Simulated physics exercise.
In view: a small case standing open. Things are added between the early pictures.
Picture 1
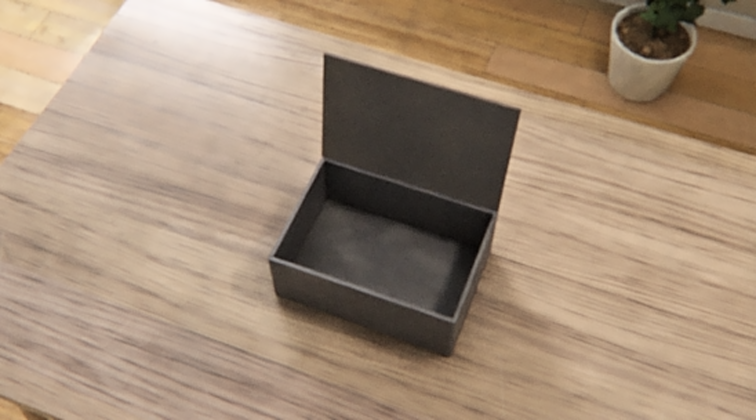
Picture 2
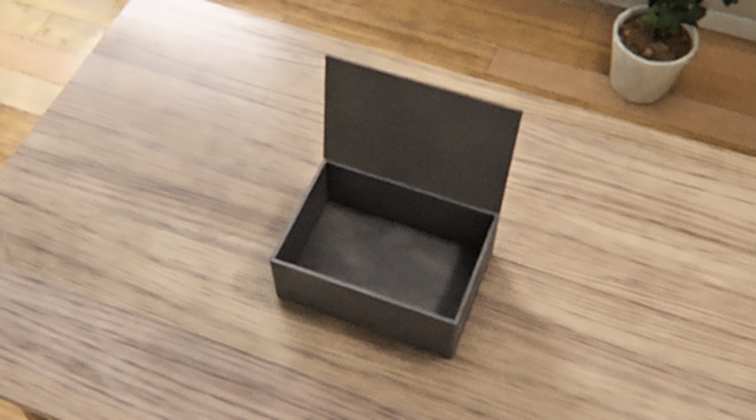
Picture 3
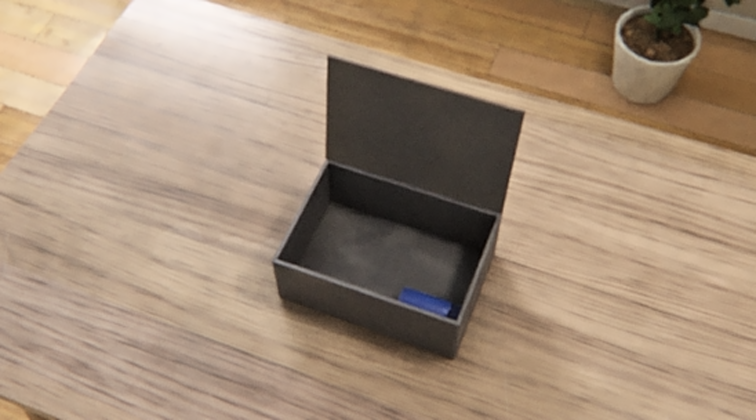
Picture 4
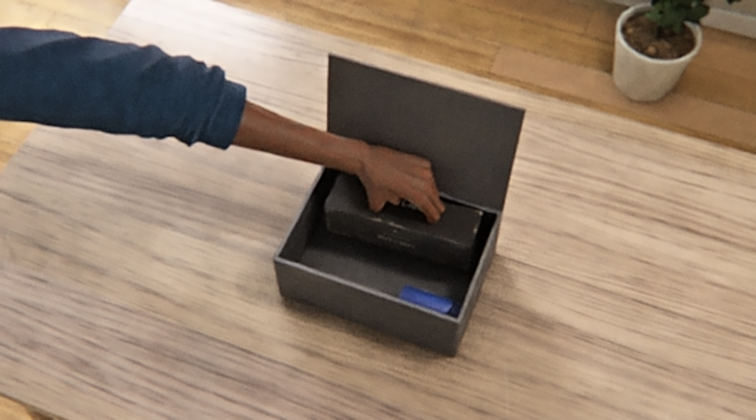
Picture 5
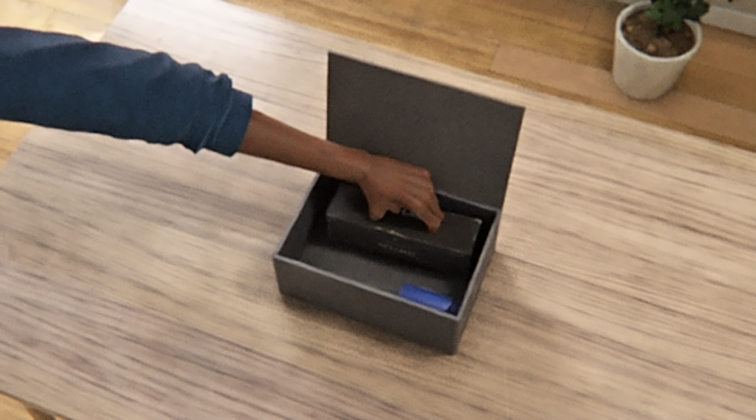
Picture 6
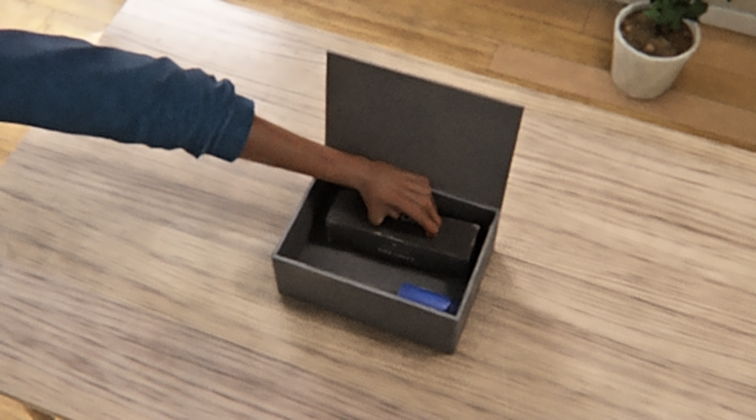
At the start, an open dark box stands empty on a wooden table, with a potted plant nearby. A small blue object then appears inside, near the front right corner. Next, an arm in a blue sleeve reaches in from the left, lowering a black carton slightly into the back of the box, still gripping it.
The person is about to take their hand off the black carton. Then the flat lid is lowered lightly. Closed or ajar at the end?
In the end the lid sits on the rim.
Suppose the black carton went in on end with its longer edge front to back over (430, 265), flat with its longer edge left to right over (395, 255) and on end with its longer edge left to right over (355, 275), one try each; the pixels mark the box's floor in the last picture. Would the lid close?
In the first case it is held up; in the second case it shuts flat; in the third case it will not close.
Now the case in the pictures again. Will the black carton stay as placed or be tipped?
The black carton stays as placed.
Then, 1.40 s past the last view, lid 72° above the rim.
Then, 2.00 s past the last view, lid 29° above the rim.
Finally, lid shut; both still in place. Final places as the last picture's camera would see them, black carton near (402, 235).
